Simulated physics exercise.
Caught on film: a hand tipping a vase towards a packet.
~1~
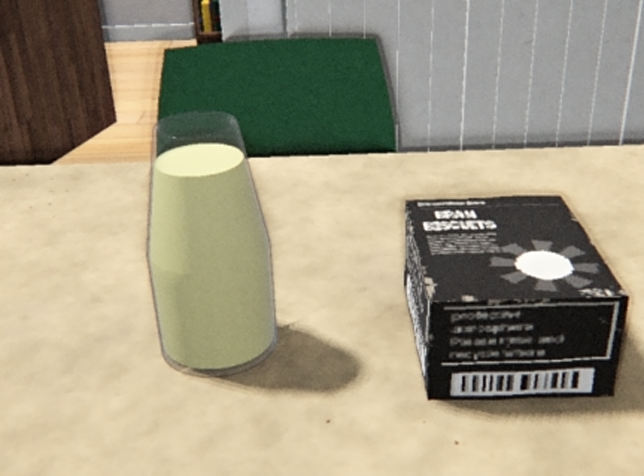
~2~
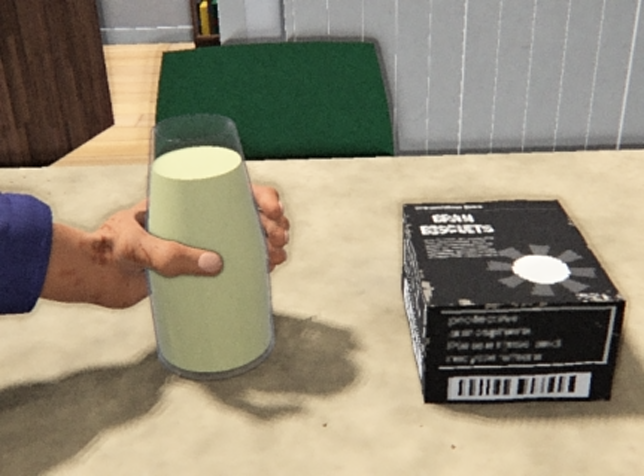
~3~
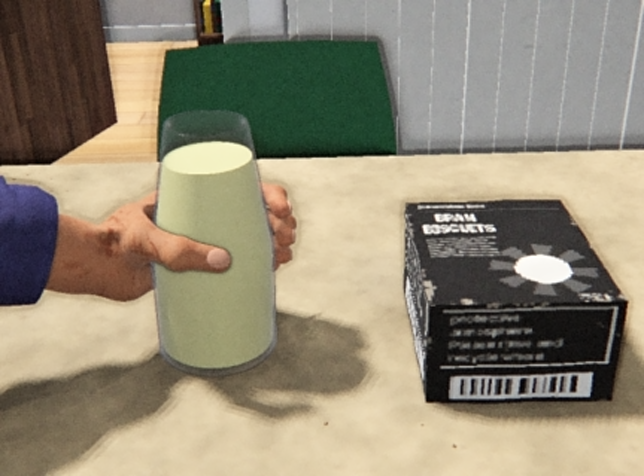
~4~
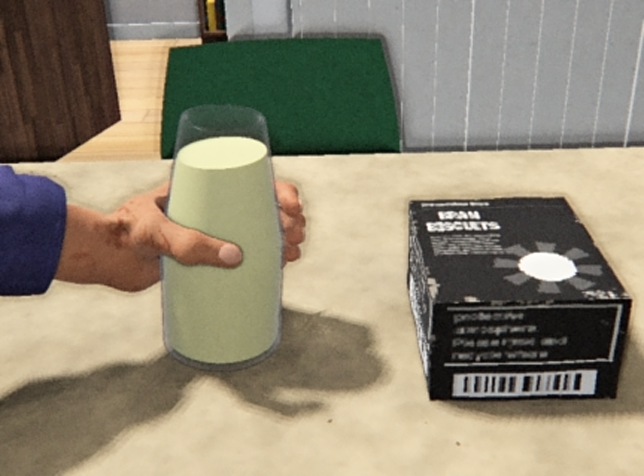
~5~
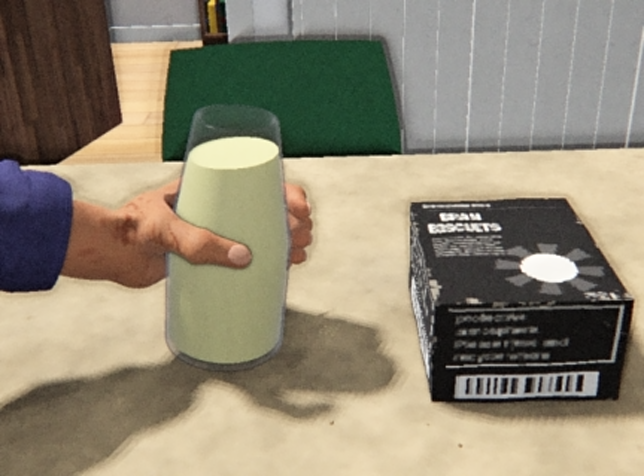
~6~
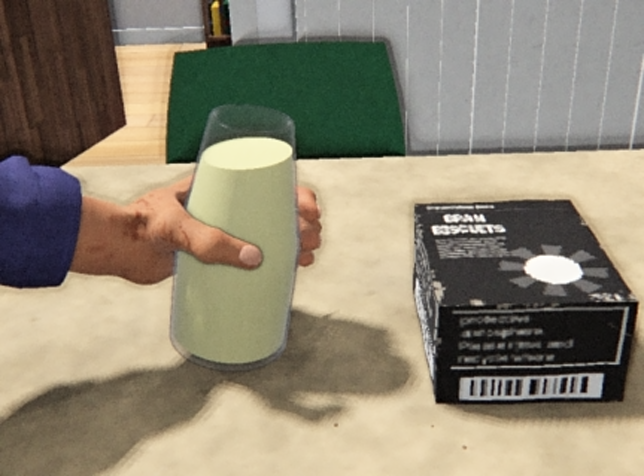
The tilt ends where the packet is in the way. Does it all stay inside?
The vase slops over.
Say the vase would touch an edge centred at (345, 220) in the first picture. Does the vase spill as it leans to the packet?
Then: Stays dry.
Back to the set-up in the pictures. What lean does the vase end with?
At 55° or so.
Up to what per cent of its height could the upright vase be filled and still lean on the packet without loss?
Near 75 in a hundred.
A moment on, the vase leans by about 30°; all is still inside.
Further on, the vase leans by about 50°; a puddle lies under it; all of the lemonade is inside.
When it is over, the vase leans by about 55°, against the packet; a puddle lies under it; nearly all of the lemonade is inside.
